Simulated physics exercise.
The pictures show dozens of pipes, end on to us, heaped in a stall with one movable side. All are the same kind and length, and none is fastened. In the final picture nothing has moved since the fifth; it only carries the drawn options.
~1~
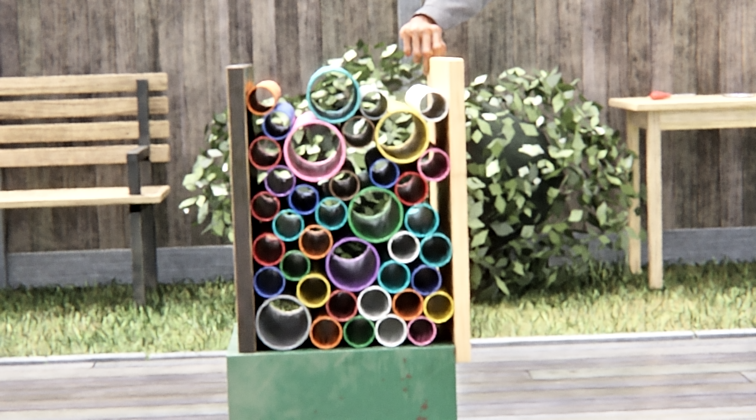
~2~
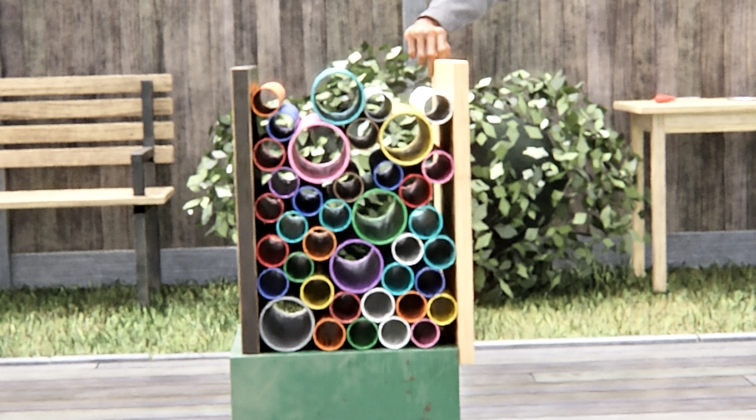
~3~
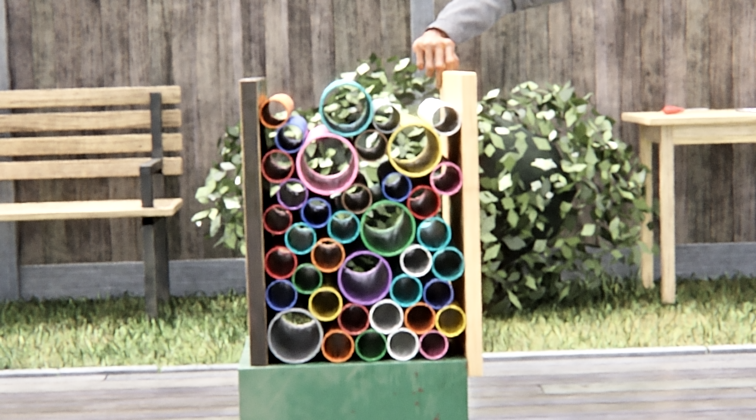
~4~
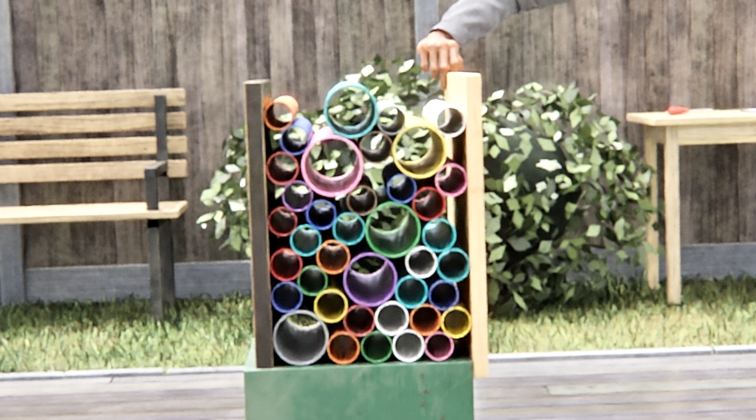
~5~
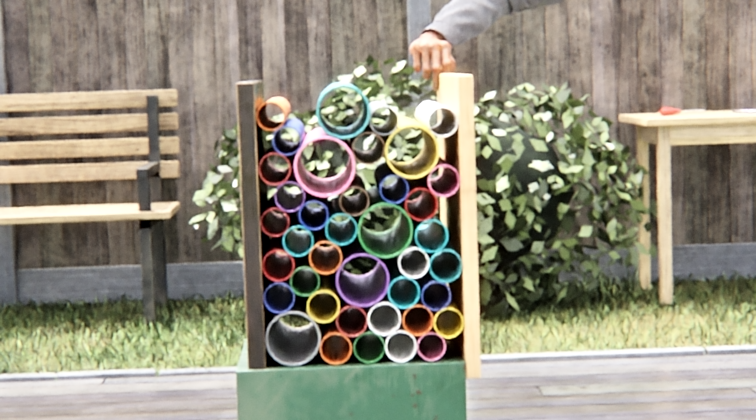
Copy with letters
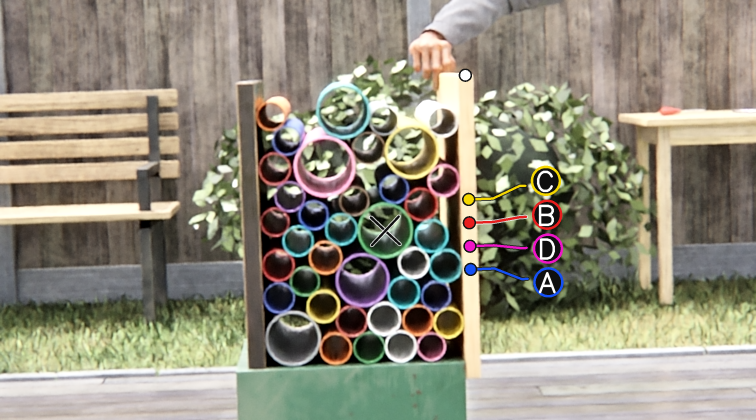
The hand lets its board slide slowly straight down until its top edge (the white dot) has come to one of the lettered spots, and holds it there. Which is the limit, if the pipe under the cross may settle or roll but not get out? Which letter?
The lowest mark that will do is A.
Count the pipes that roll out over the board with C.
It comes to two.
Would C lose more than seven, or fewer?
It loses fewer than seven.
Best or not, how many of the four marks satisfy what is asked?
The number is four.
On the marked copy, A at (471, 270); B at (470, 223); C at (469, 199); D at (470, 246); the cross at (385, 231); the white dot at (466, 75).
Following A. Soon after the start, top of the board (459, 156).
Later, top of the board (462, 245).
In the end, top of the board (462, 269), about seven out over the board, the crossed one still inside.
As for the rest, B keeps the crossed one inside; C keeps the crossed one inside; D keeps the crossed one inside.
